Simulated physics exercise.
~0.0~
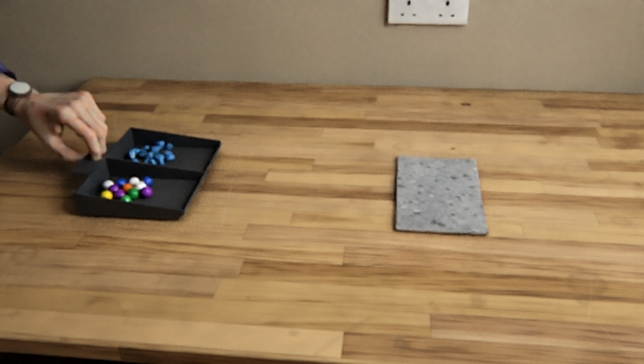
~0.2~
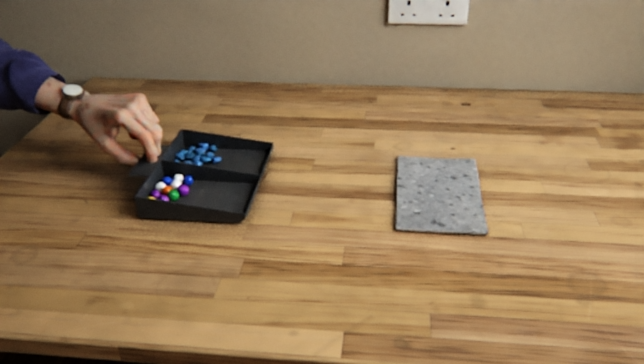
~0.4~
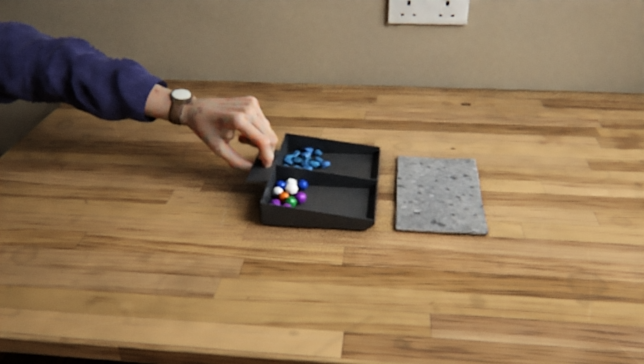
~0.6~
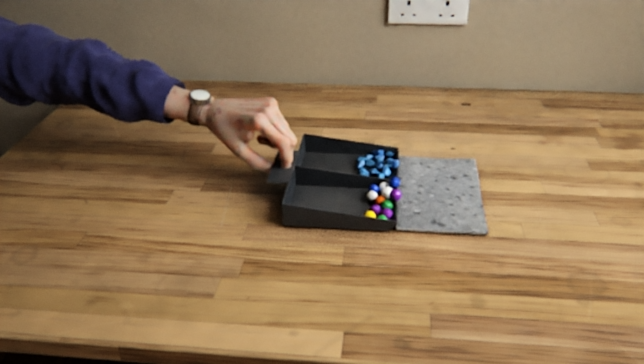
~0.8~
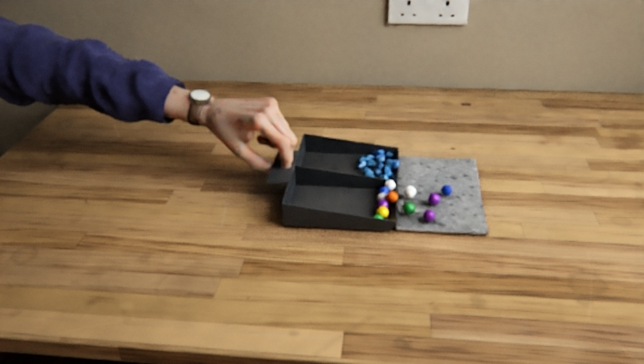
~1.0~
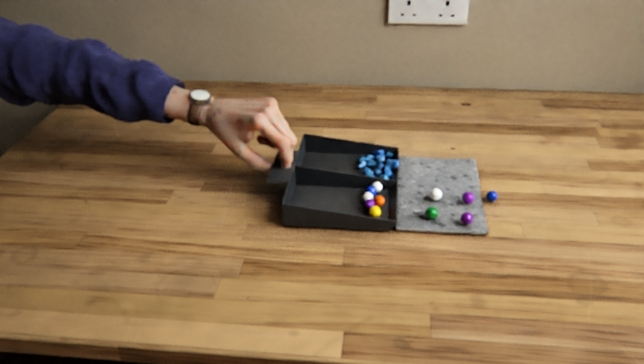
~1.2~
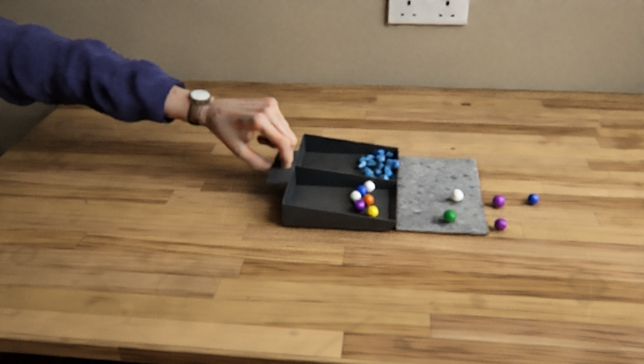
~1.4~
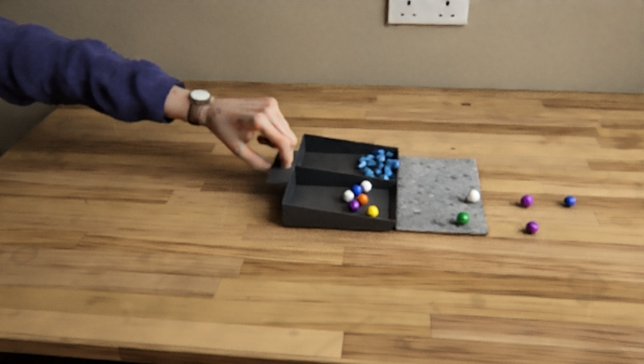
A hand with a wristwatch and dark blue sleeve reaches in from the left over a wooden table, seen from slightly above, with a socket on the wall behind. It pushes a black divided tray to the right, small blue pieces in the back section and multicoloured balls in the front. The tray stops against a flat, speckled grey slab. Both groups slide to the front rim, and several balls spill over the slab. At the end, three balls rest on the wood beyond it, a white and a green remain on the slab, and the blue pieces stay inside.
